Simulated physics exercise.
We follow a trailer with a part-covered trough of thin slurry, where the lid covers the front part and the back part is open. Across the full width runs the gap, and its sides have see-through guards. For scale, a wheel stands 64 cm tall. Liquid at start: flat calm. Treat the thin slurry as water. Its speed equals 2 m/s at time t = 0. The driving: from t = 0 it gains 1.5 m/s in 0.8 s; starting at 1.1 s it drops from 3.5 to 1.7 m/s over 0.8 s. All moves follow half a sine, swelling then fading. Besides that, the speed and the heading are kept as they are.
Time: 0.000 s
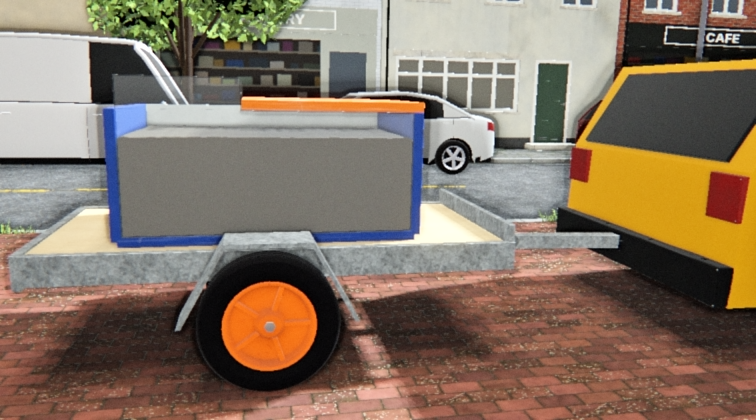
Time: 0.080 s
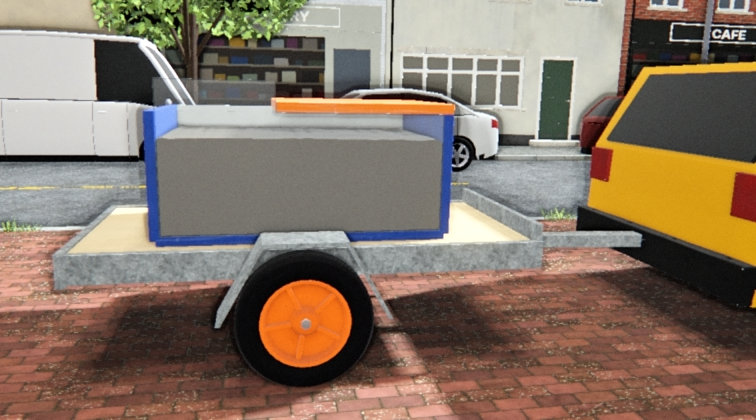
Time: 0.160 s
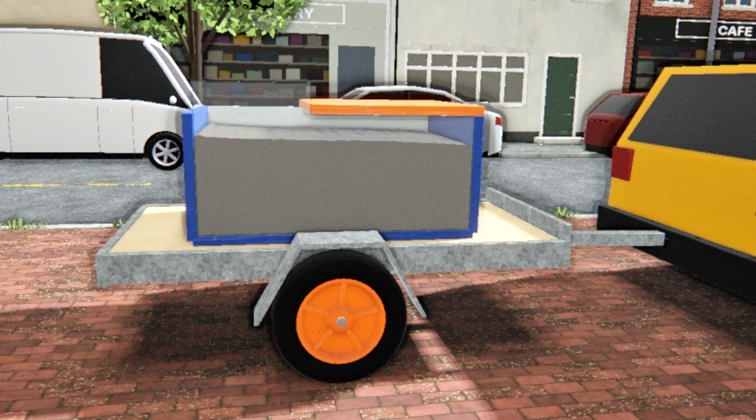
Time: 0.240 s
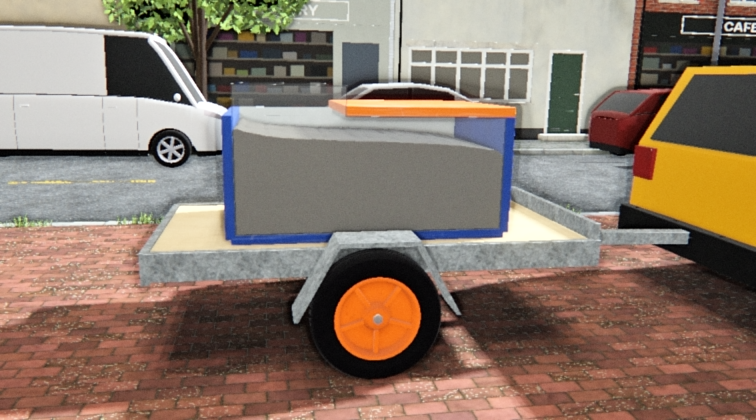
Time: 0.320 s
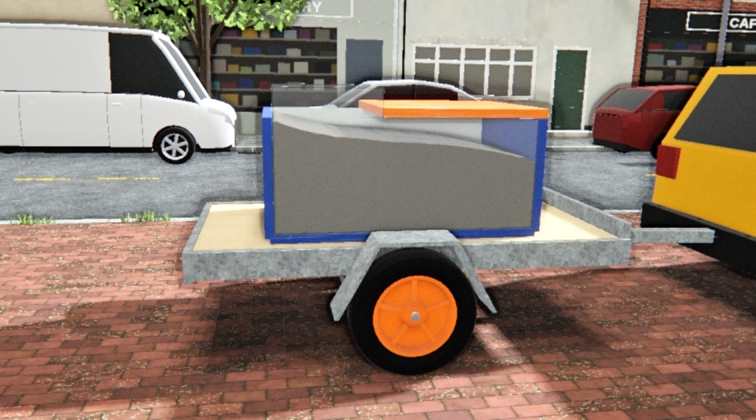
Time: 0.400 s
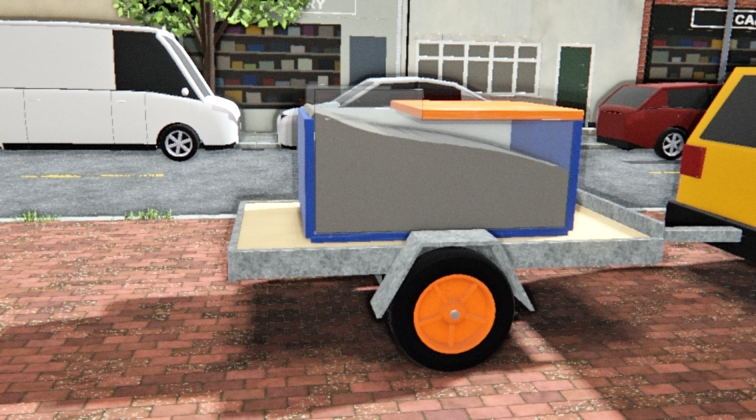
Grey liquid in a part-covered trough tilts toward the back as the trailer rolls right.
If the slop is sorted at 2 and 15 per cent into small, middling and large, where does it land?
It lands in middling.
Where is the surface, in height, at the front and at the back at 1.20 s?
The front stands at 46 cm and the back at 44 cm.
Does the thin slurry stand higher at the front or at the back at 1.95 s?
It is heaped towards the forward side.
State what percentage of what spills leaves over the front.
Spill fraction there: Roughly 0 per cent.
Then, 1.20 s in, the surface stands 45 cm at the back and 47 cm at the front; 5 per cent has gone, over the back.
Then, 1.95 s in, the surface stands 21 cm at the back and 58 cm at the front; 5 per cent has gone, over the back.
Then, 2.70 s in, the surface stands 57 cm at the back and 33 cm at the front; 6 per cent has gone, over the back.
Then, 4.78 s in, 6 per cent has gone, over the back, 36 of 592 litres.
